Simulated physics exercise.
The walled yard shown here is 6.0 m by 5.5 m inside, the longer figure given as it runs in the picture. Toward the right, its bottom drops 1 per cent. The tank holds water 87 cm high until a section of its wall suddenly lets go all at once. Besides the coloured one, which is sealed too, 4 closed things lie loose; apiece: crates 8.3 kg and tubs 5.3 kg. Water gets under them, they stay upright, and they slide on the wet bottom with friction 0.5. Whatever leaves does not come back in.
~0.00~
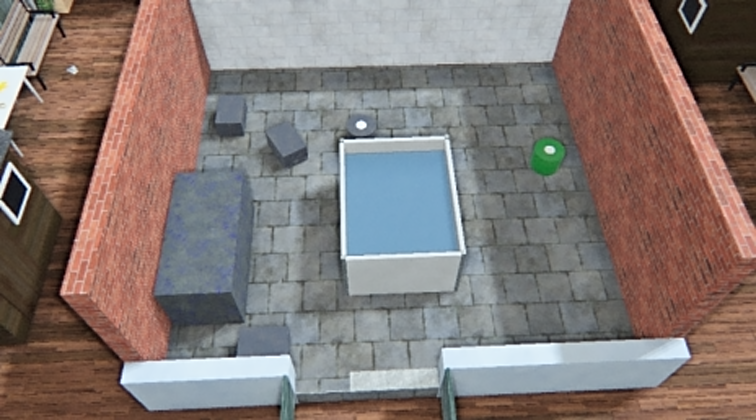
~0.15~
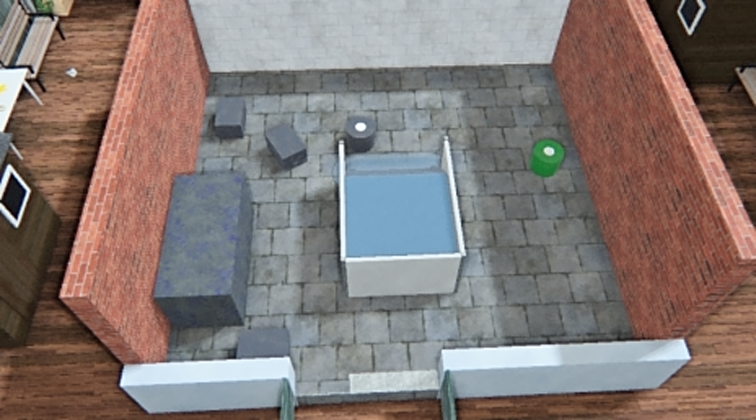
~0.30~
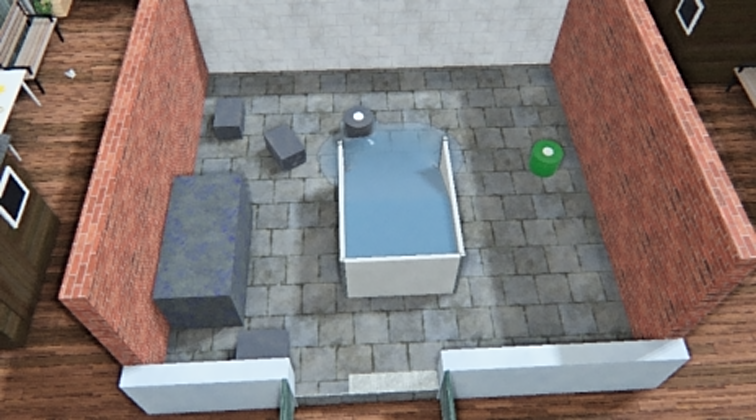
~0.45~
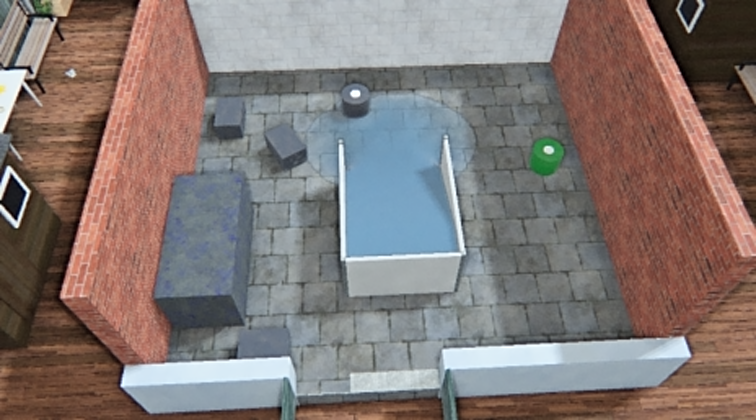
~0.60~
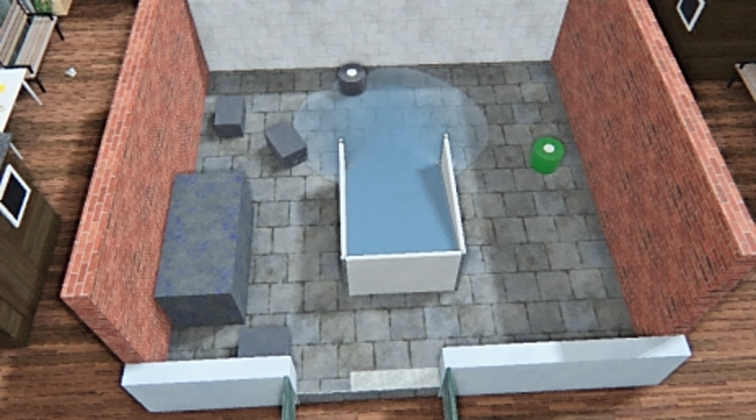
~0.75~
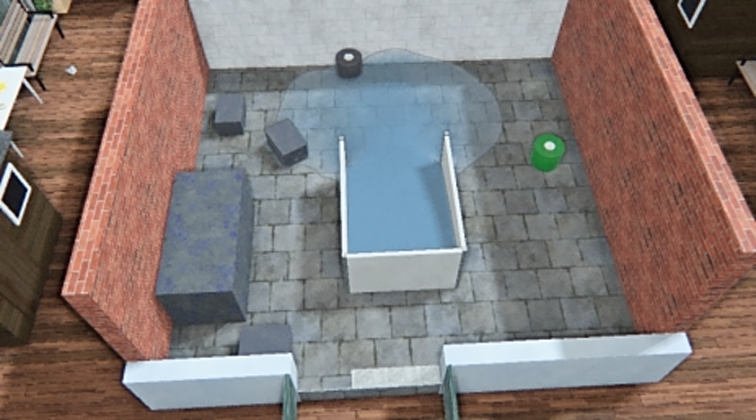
Water spreading from the open back of a white tank across a walled yard, pushing a dark tub toward the back wall.
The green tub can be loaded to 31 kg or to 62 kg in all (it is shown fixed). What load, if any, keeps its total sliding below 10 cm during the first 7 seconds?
The lighter one drifts, the heavier stays.
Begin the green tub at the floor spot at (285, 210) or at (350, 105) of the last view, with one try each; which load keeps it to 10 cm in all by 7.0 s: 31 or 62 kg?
In that order: The lighter suffices; both fail.
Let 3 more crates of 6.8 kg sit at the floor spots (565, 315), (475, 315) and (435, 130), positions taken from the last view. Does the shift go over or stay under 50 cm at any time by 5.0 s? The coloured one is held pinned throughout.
Going through them in that order, the answers are too far, not too far and too far.
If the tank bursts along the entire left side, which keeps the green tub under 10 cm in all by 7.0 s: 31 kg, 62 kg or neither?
Then the lighter mass suffices.
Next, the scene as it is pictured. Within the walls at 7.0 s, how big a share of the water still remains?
96 %.
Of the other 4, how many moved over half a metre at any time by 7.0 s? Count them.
By my count, 3.
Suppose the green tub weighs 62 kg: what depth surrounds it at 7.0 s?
Close to 5 cm deep.
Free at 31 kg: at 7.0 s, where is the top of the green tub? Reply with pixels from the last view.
Somewhere about (540, 175).
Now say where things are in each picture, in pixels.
In the first frame, the green tub at (550, 150) rests on the ground; 2.5 m2 under water; 0 of 5 have shifted.
In the second frame, the green tub at (549, 152) rests on the ground; water covers 3.5 m2; 0 of 5 have shifted.
In the third frame, the green tub at (548, 152), on the bottom; 4.7 m2 under water; 1 of 5 have shifted.
In the fourth frame, the green tub at (548, 150) rests on the ground; water covers 6.4 m2; 1 of 5 have shifted.
In the fifth frame, the green tub at (549, 149) rests on the ground; water covers 8.4 m2; 1 of 5 have shifted.
In the sixth frame, the green tub at (549, 146) rests on the ground; water covers 10.2 m2; 1 of 5 have shifted.
After 1.4 s the green tub would be 0 cm from its start with 31 kg and 0 cm from its start with 62 kg; 0 cm of water round it then.
After 3.1 s the green tub would be 27 cm from its start with 31 kg and 0 cm from its start with 62 kg; 11 cm of water round it then.
After 4.9 s the green tub would be 58 cm from its start with 31 kg and 0 cm from its start with 62 kg; 9 cm of water round it then.
After 7.0 s the green tub would be 58 cm from its start with 31 kg and 0 cm from its start with 62 kg; 5 cm of water round it then.
